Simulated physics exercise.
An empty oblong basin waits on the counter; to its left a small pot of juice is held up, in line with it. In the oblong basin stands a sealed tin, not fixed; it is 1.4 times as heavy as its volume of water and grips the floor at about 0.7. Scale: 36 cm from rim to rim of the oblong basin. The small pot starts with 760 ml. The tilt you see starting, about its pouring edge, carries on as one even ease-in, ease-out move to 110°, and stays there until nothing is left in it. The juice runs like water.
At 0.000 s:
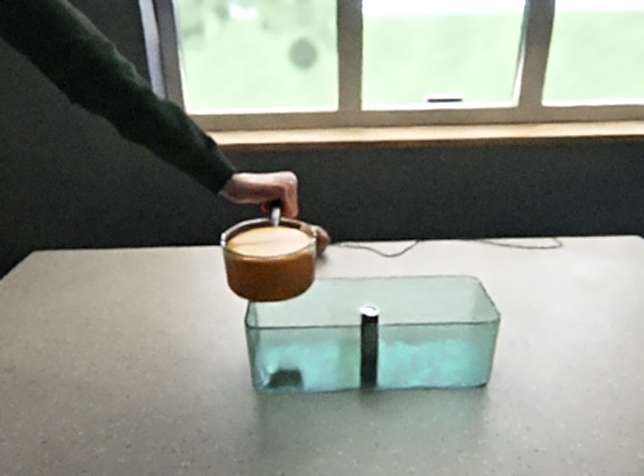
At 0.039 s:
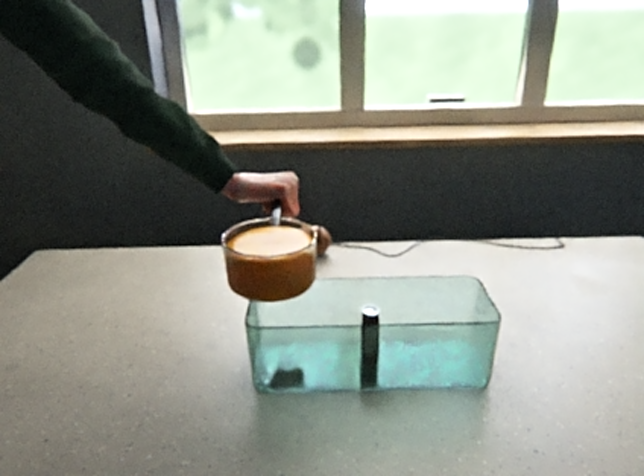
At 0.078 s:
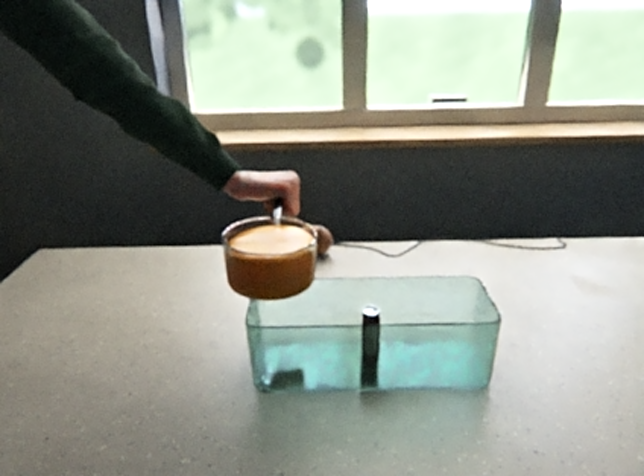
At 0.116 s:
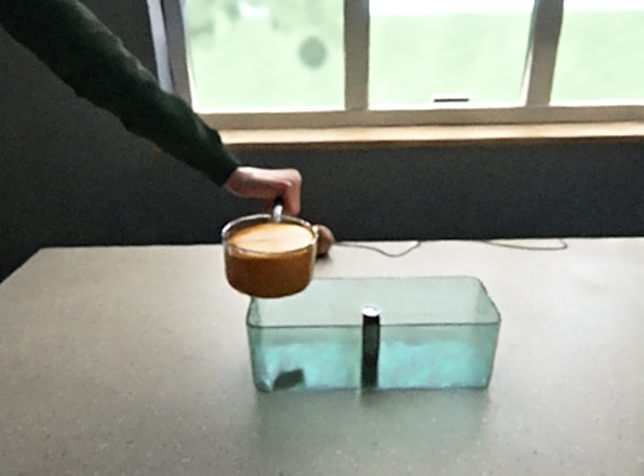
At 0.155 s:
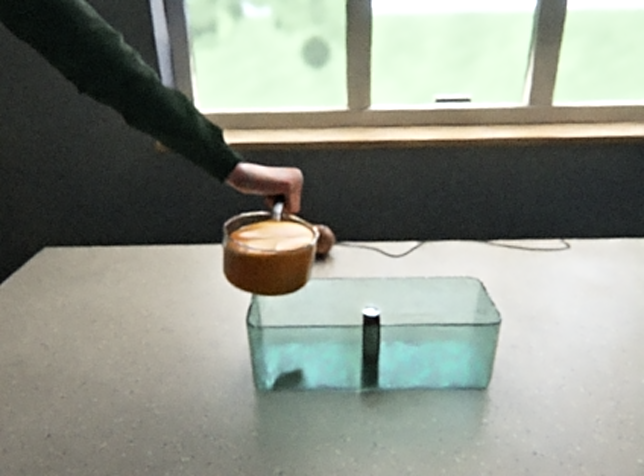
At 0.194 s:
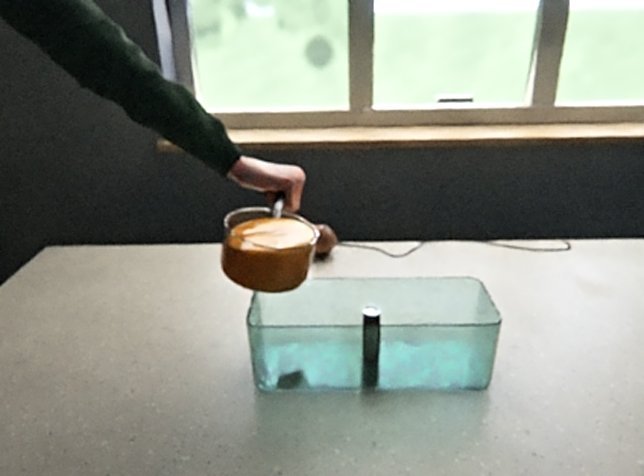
Small glass pot of orange-brown juice, held up by a hand, tilting slightly rightward above the left end of a clear oblong basin.
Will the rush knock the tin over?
The tin keeps standing.
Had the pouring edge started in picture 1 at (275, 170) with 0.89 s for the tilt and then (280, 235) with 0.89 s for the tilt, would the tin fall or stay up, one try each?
First it keeps standing; then it falls.
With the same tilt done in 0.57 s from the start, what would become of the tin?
Then it remains upright.
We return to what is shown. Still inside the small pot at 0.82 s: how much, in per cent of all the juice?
Some 7 per cent.
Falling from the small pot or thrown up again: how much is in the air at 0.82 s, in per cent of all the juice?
Some 16 per cent.
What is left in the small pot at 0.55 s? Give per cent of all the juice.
Some 58 per cent.
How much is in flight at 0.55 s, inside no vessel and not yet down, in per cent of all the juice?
About 34 per cent.
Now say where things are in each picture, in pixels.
Tilt 0°; pouring edge (315, 237); surface from (226, 244) to (314, 241); the oblong basin's rim runs from (249, 304) to (489, 298); the tin's top is at (370, 312), in the first picture.
Tilt 1°; pouring edge (316, 237); surface from (226, 243) to (314, 241), in the second picture.
Tilt 2°; pouring edge (316, 237); surface from (227, 242) to (314, 239), in the third picture.
Tilt 5°; pouring edge (316, 237); surface from (227, 240) to (315, 237), in the fourth picture.
Tilt 8°; pouring edge (316, 237); surface from (227, 238) to (315, 235), in the fifth picture.
Tilt 12°; pouring edge (317, 237); surface from (227, 234) to (316, 233), in the sixth picture.
By 0.55 s the tilt is 75° and 58 per cent is still to pour; the tin stands where it began.
By 0.82 s the tilt is 108° and 7 per cent is still to pour; the tin stands where it began.
By 1.09 s the tilt is 110° and 0 per cent is still to pour; the tin stands where it began.
By 1.39 s the tilt is 110° and 0 per cent is still to pour; the tin stands where it began.
At rest the tin stands where it began.
